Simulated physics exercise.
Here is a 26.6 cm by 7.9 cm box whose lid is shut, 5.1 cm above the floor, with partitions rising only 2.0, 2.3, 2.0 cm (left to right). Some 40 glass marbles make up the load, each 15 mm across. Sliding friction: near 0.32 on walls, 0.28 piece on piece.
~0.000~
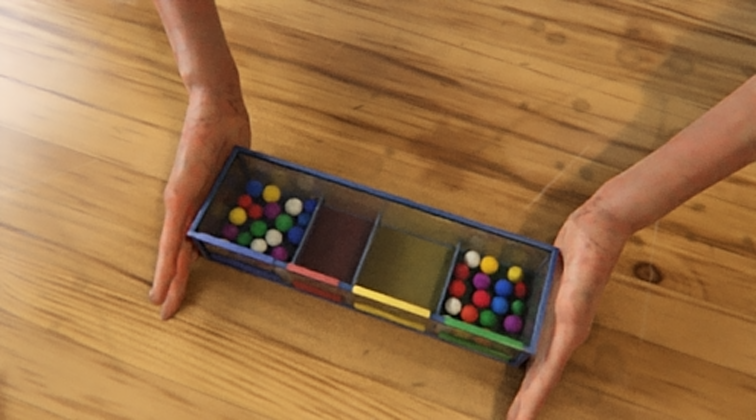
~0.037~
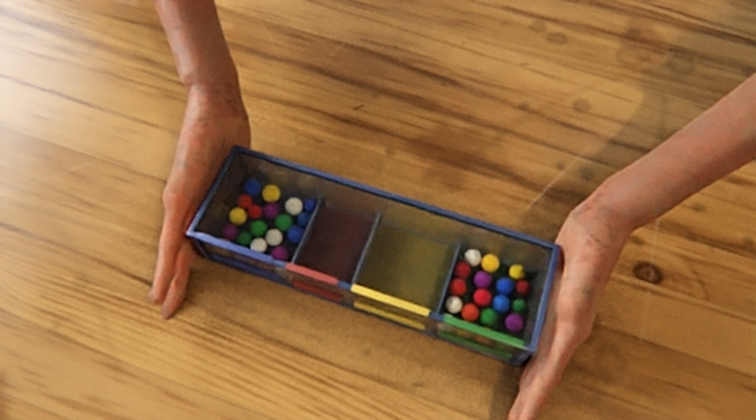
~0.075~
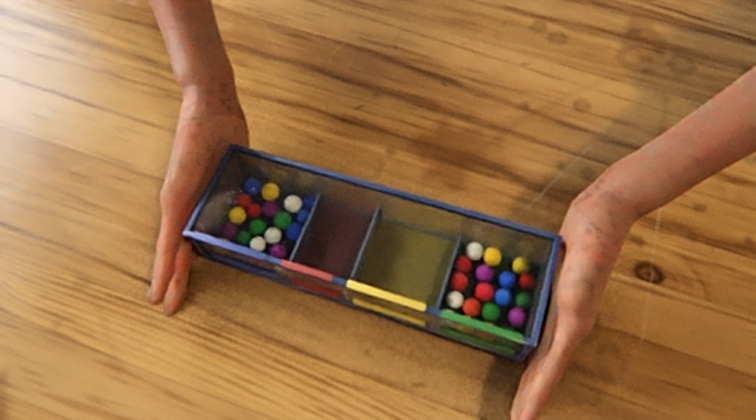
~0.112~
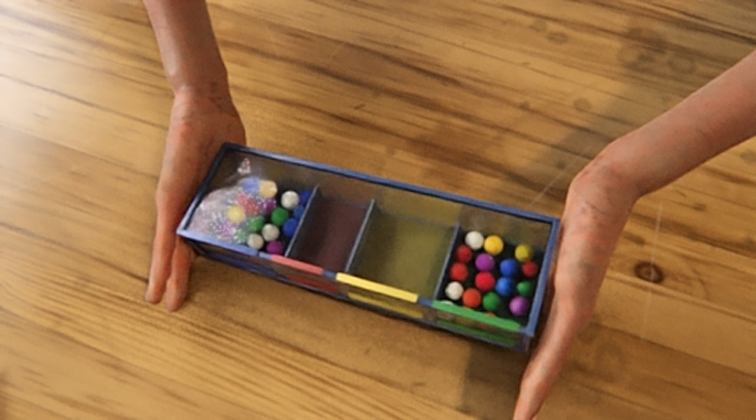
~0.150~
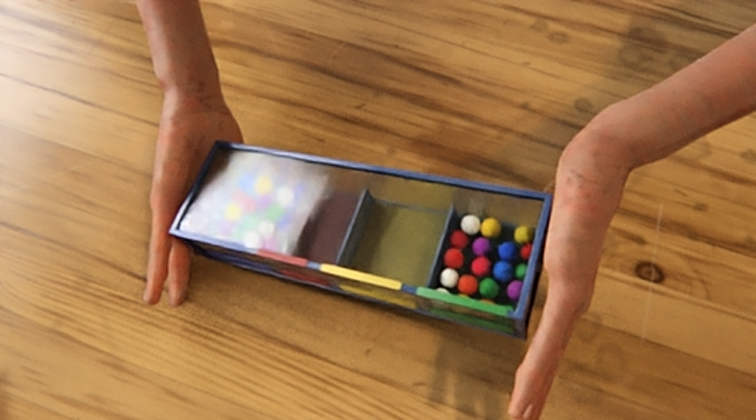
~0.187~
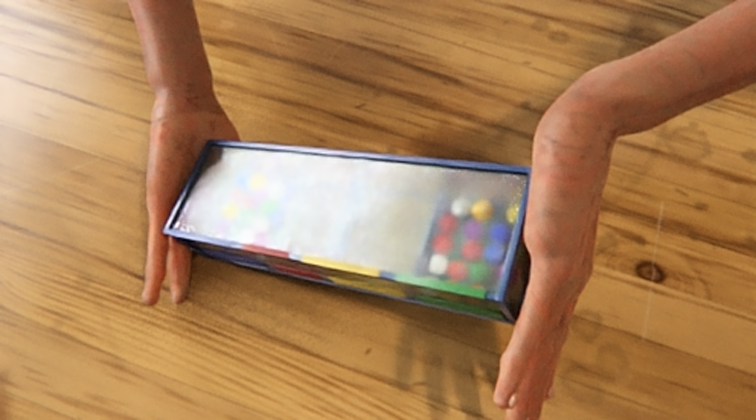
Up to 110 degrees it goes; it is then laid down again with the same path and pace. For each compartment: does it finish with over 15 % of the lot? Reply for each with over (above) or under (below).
Red - under, blue - over, green - under, yellow - under.
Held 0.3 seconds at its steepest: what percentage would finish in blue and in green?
Result - blue: 100 %, green: 0 %.
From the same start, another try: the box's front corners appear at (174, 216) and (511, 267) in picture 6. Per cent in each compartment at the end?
Per cent by compartment: Red 5, blue 95, green 0, yellow 5.
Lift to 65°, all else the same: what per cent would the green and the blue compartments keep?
Green: 10 per cent; blue: 55 per cent.
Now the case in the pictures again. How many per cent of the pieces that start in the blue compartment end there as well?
Something like 100 per cent.
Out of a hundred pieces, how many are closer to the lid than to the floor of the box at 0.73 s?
Roughly 80 percent of the pieces.
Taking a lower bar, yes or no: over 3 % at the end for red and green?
With red that holds, while with green that fails.
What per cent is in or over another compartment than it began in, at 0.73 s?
At that instant it's around 30 per cent.
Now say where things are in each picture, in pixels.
In the first frame, box tilt 0 degrees, front corners at (195, 233) and (530, 348); blue 50 %, green 50 %.
In the second frame, box tilt 1 degrees, front corners at (194, 233) and (531, 346).
In the third frame, box tilt 4 degrees, front corners at (190, 232) and (531, 340), lowest corner left front.
In the fourth frame, box tilt 10 degrees, front corners at (184, 231) and (528, 329), lowest corner left front.
In the fifth frame, box tilt 17 degrees, front corners at (177, 230) and (517, 313), lowest corner left front.
In the sixth frame, box tilt 24 degrees, front corners at (170, 230) and (498, 295), lowest corner left front; blue 50 %, green 50 %. Its pace works out near 190 degrees a second.
Then, at 0.73 s, tilt 109 degrees; blue 50 %, green 20 %, yellow 30 %.
After 1.10 s, tilt 46 degrees; red 10 %, blue 90 %.
After 1.55 s, tilt 0 degrees; red 10 %, blue 90 %.
In the end, at 1.9 s, red 10 %, blue 95 %, green 0 %, yellow 0 %.
